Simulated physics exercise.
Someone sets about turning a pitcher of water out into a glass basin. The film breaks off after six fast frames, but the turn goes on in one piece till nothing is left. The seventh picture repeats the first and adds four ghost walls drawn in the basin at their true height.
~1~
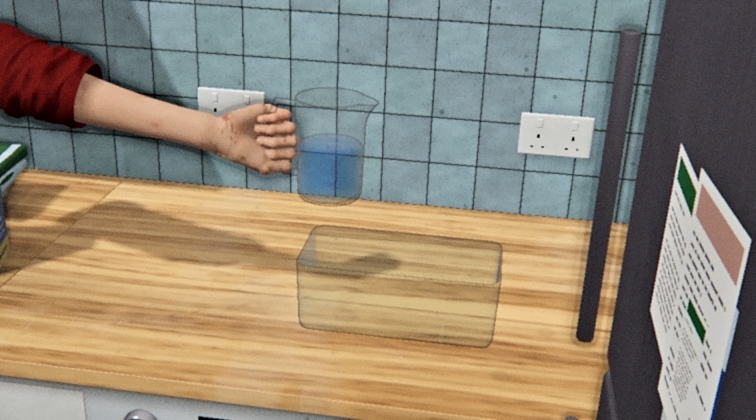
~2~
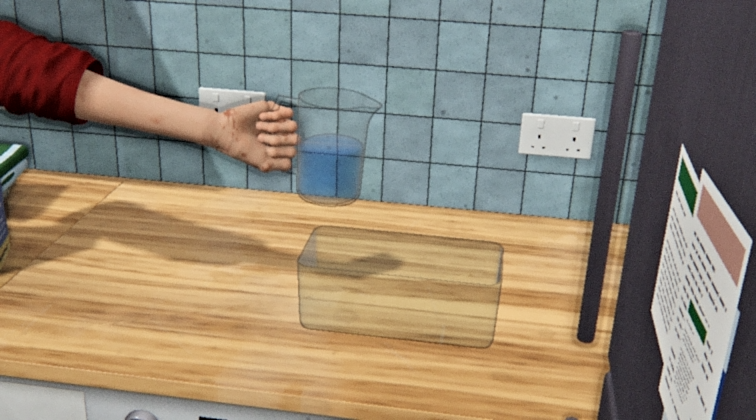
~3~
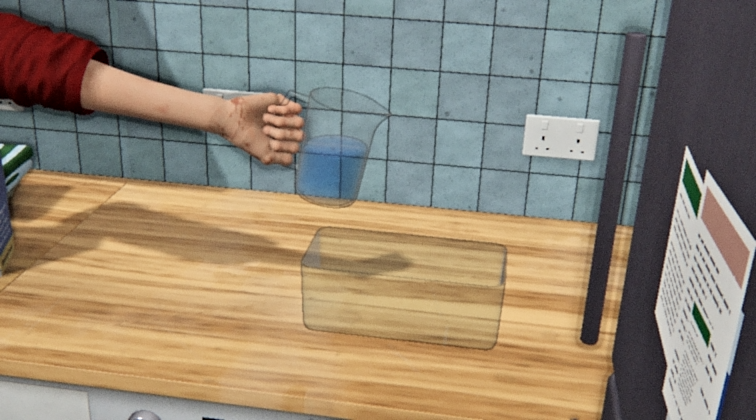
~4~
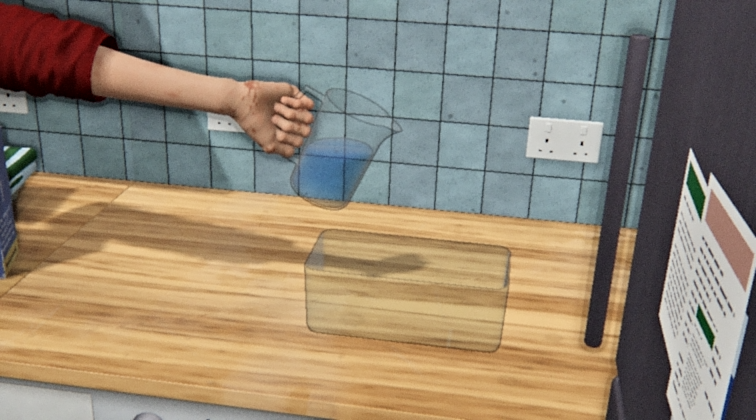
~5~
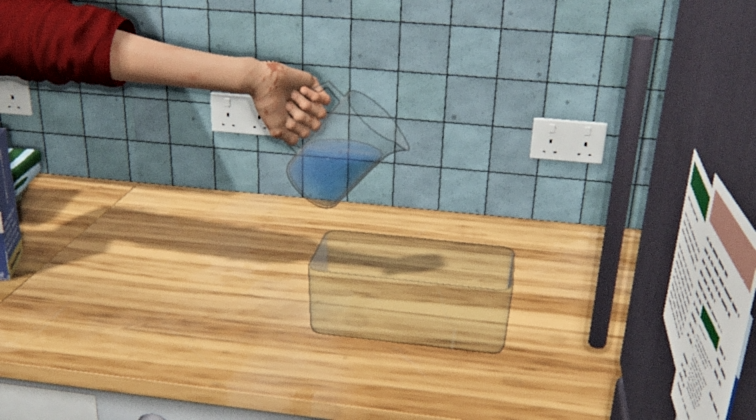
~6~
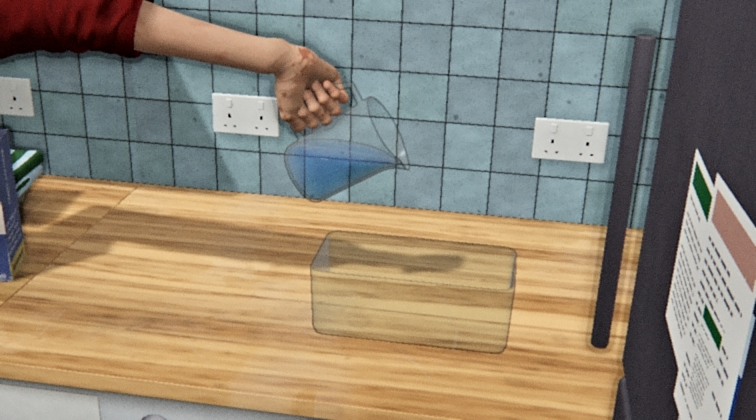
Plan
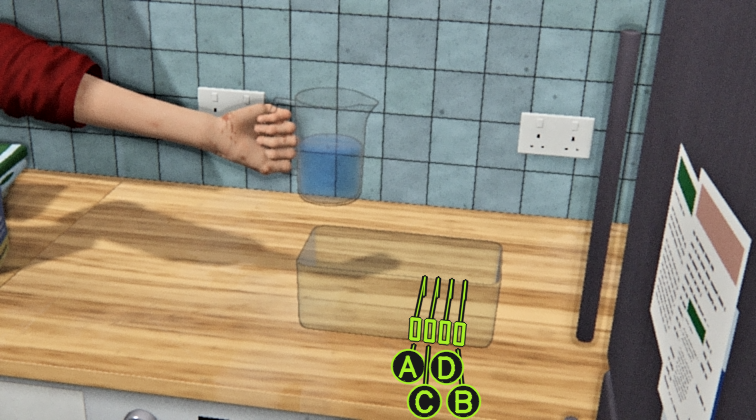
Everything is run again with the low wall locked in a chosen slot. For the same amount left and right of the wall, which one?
It is A.
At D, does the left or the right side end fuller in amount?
More ends on the left.
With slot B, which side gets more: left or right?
The left one.
In lime, A at (413, 344); B at (457, 349); C at (428, 346); D at (443, 348).
With A, about 54 % ends left of the wall and 44 % right of it.
With B, about 88 % ends left of the wall and 9 % right of it; 4 % is lost outside.
With C, about 85 % ends left of the wall and 11 % right of it; 4 % is lost outside.
With D, about 90 % ends left of the wall and 7 % right of it; 4 % is lost outside.
